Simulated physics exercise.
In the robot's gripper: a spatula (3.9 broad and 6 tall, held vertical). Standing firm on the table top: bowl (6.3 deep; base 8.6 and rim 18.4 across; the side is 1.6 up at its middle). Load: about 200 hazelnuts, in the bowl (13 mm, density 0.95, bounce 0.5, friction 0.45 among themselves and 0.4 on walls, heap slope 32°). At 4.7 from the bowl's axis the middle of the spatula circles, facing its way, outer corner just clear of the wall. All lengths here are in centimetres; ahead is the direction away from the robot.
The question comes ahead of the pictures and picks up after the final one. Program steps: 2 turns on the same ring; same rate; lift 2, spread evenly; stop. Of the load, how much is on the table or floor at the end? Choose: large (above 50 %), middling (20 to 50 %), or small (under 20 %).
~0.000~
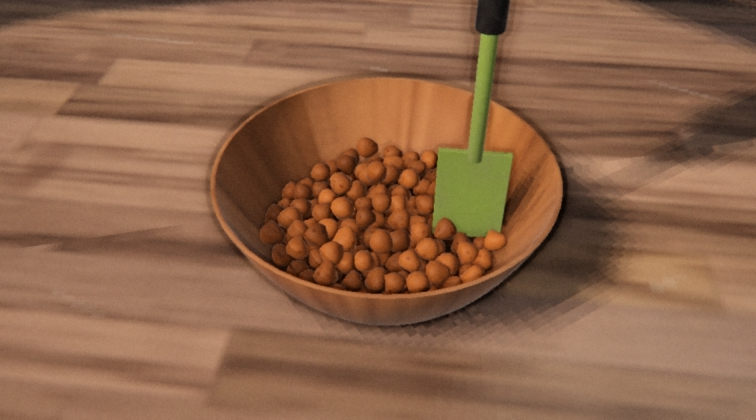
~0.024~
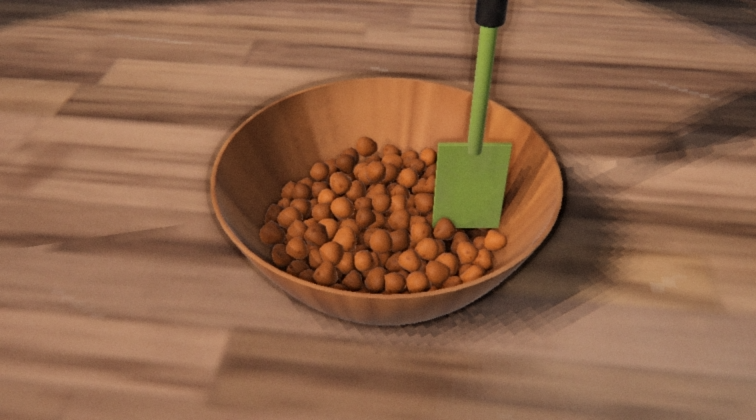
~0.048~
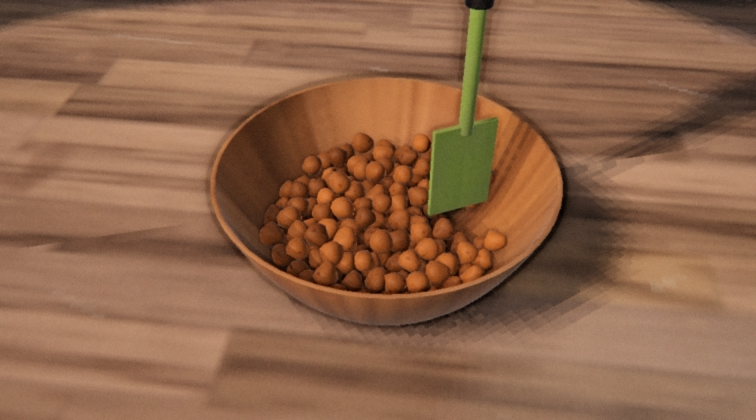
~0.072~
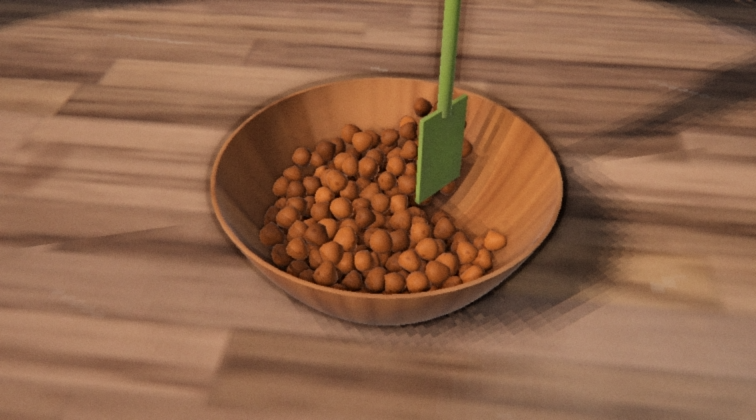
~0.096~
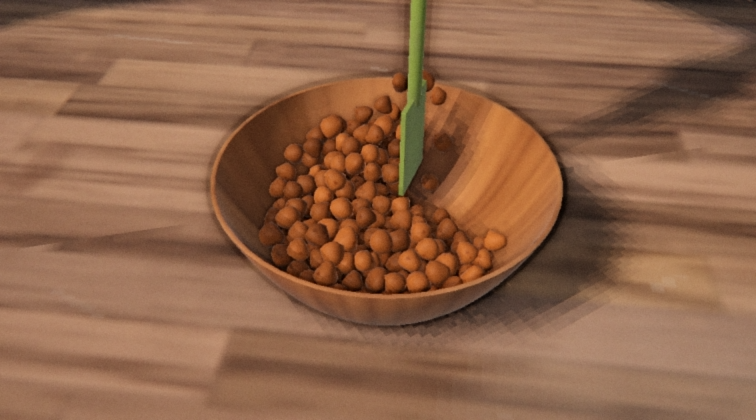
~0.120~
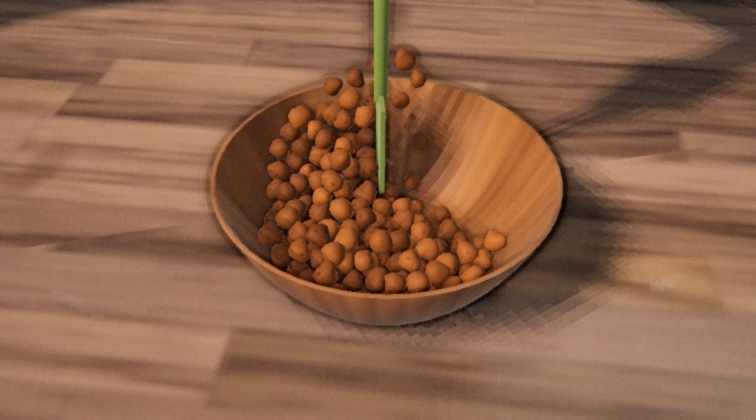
Middling.
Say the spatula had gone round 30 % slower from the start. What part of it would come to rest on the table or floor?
In that case it comes to around 15 percent.
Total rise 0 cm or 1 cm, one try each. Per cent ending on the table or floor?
Some 45 and some 40 per cent.
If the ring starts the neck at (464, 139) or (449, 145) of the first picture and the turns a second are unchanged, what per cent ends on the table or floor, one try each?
Some 25 and 10 per cent.
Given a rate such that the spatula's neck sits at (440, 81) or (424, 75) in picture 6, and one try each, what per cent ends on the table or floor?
About 5 % for one try and about 15 % for the other, in order.
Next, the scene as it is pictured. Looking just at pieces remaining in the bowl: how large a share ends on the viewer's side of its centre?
I'd put it at roughly 50 per cent.
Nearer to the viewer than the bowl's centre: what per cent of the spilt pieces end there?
Estimate: Some 70 in a hundred.
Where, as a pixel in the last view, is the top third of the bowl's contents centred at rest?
Somewhere close to (393, 225).
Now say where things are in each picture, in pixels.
The first picture shows spatula neck at (479, 128), 0° round; upper third of the load around (375, 215), from x 275 to 495, top at y 145; 199 in the bowl.
The second picture shows spatula neck at (478, 120), 7° round; upper third of the load around (376, 211), from x 275 to 495, top at y 145.
The third picture shows spatula neck at (469, 102), 28° round; upper third of the load around (377, 207), from x 275 to 495, top at y 145.
The fourth picture shows spatula neck at (446, 84), 52° round; upper third of the load around (371, 186), from x 275 to 495, top at y 105.
The fifth picture shows spatula neck at (416, 73), 77° round; upper third of the load around (353, 168), from x 270 to 495, top at y 80.
The sixth picture shows spatula neck at (381, 69), 101° round; upper third of the load around (339, 160), from x 270 to 495, top at y 60; 199 in the bowl.
After 0.36 s, 340° round, highest piece 11 above the table; 152 in the bowl, 20 on the table or floor, 27 in flight or on the tool.
After 0.60 s, 220° round, highest piece 6 above the table; 141 in the bowl, 57 on the table or floor, 1 in flight or on the tool.
After 0.91 s, 0° round, highest piece 4 above the table; 141 in the bowl, 58 on the table or floor.
After 1.61 s, 0° round, highest piece 4 above the table; 141 in the bowl, 58 on the table or floor.
At rest, 141 in the bowl, 58 on the table or floor. That is 29 % on the table or floor.
